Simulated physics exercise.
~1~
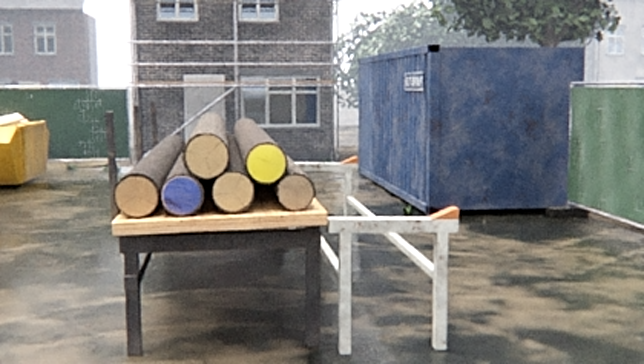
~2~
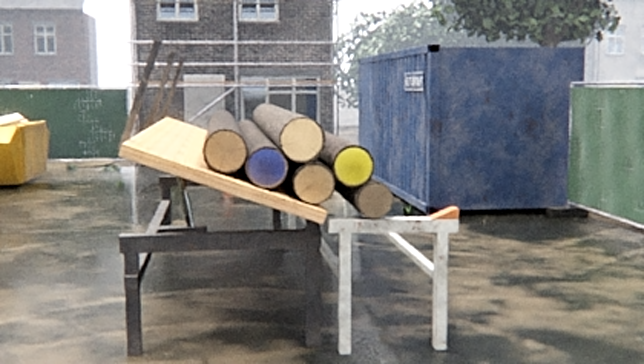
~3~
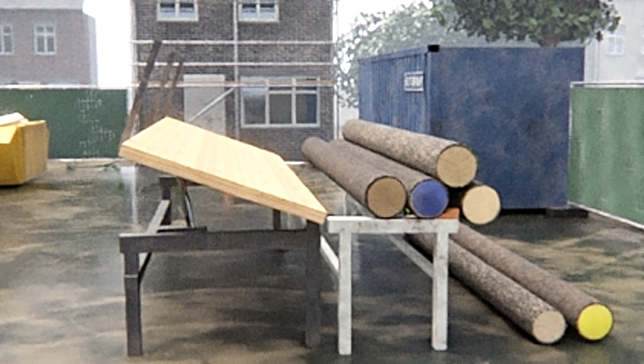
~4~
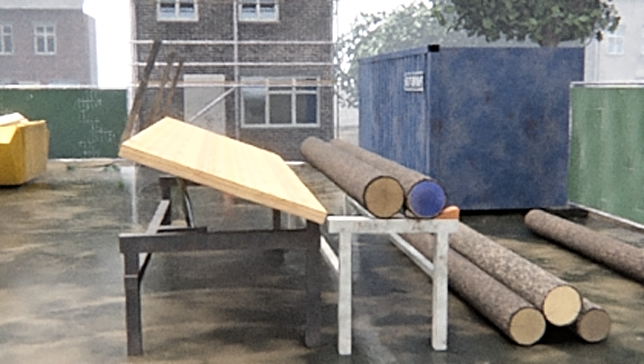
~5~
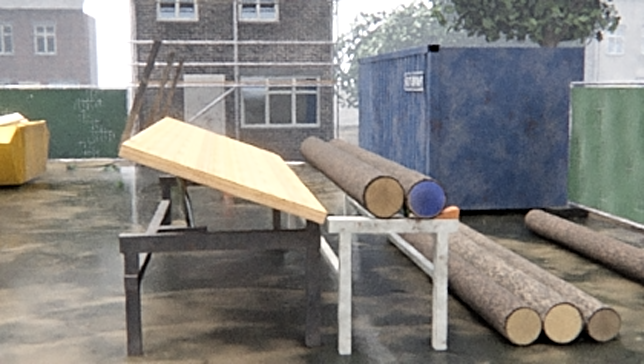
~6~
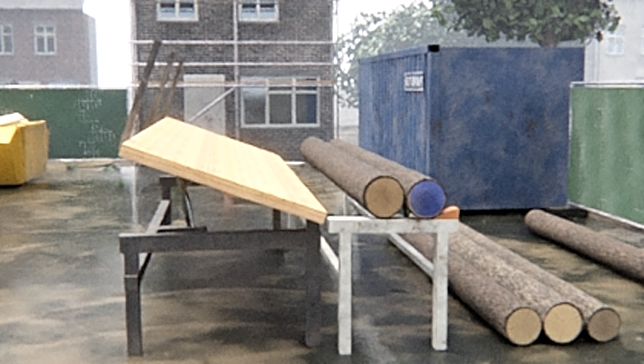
Six timber poles, one with a blue end and one with a yellow end, lie stacked on a pale wooden deck beside a low white rack, seen end-on from a still viewpoint in a wet yard. Behind stand a blue container, green fencing, a brick building and, at left, a yellow skip. The deck tilts down to the right and the poles roll together toward the rack. They spill across it, and the yellow-ended pole drops over the far end. More follow, until four have gone over and lie on the ground, while the blue-ended pole and a plain one rest on the rack.
